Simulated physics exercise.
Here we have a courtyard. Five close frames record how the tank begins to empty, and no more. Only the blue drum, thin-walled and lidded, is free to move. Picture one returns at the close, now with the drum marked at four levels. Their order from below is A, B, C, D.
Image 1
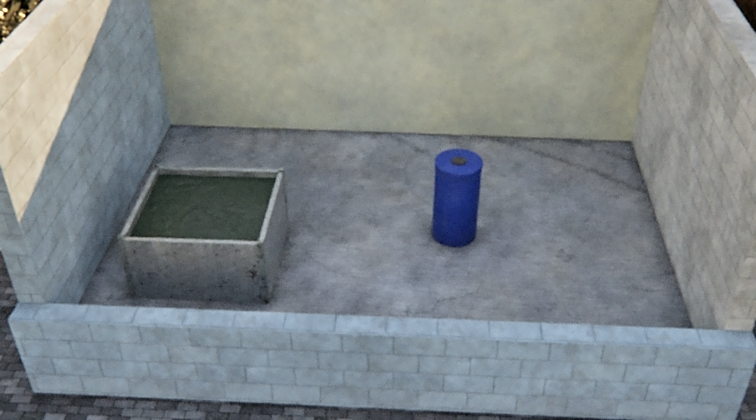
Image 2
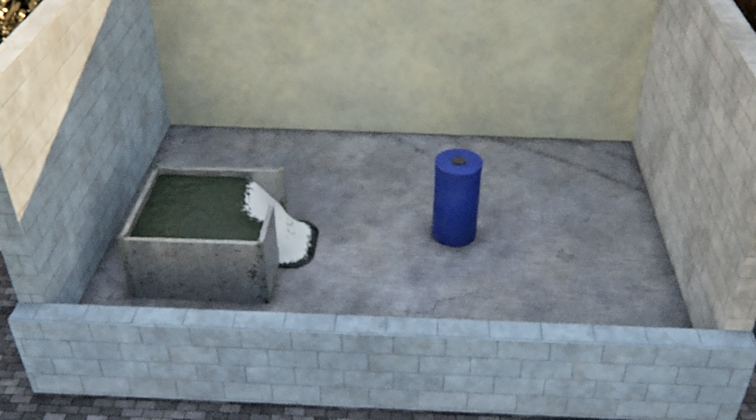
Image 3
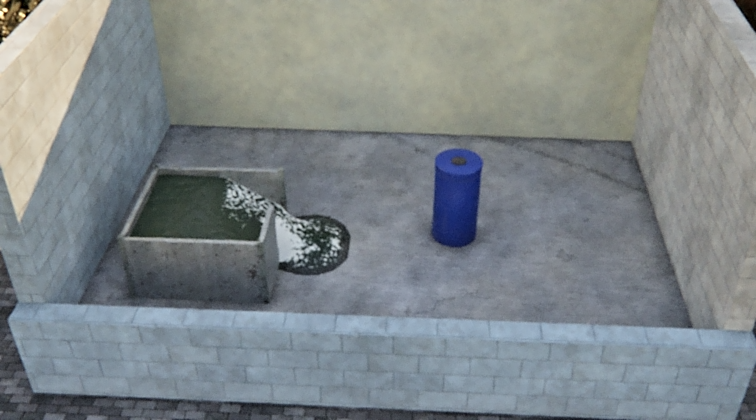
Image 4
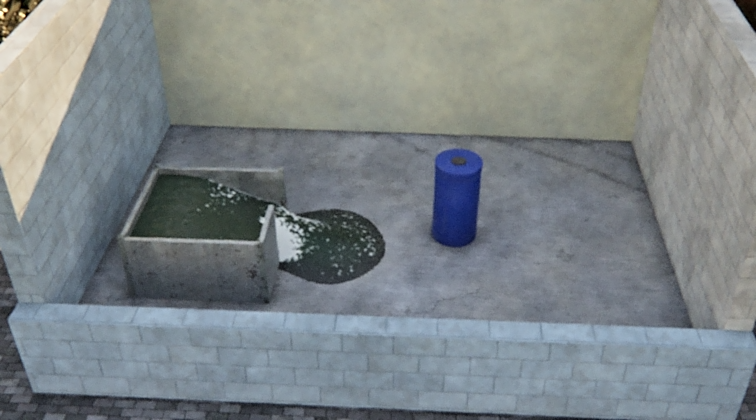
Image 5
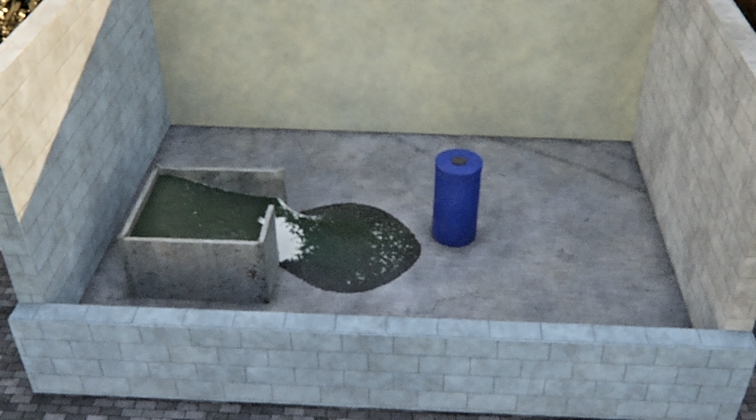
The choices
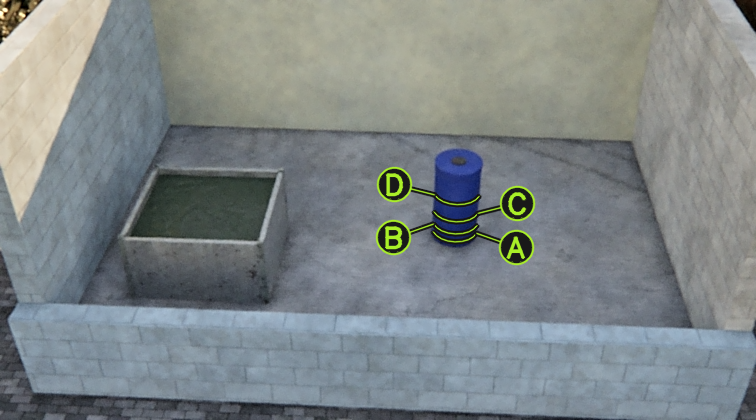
A walled courtyard held a full concrete tank on the left and a blue drum standing still; the tank's right side opened, and dark, foamy water poured out and spread rightward across the floor.
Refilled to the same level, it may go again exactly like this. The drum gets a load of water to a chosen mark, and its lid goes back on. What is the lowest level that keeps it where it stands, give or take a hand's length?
The answer is mark C.
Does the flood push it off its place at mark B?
Yes.
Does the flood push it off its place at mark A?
Yes.
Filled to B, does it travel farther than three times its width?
No.
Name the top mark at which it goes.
B it is.
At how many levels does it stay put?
Two of them.
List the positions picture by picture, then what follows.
In the first frame, lid of the blue drum at (458, 161); tank full, its middle at (206, 209).
In the second frame, 1 % of the ground under water, its edge towards the drum at (306, 233).
In the third frame, 2 % of the ground under water, its edge towards the drum at (341, 240).
In the fourth frame, 5 % of the ground under water, its edge towards the drum at (372, 231).
In the fifth frame, lid of the blue drum at (458, 161); 7 % of the ground under water, its edge towards the drum at (412, 247).
In lime, A at (454, 241); B at (455, 233); C at (456, 221); D at (457, 204); from the bottom up A, B, C, D.
With A, it is pushed about 3 times its own width away.
With B, it is pushed about its own width away.
With C, it does not move.
With D, it does not move.
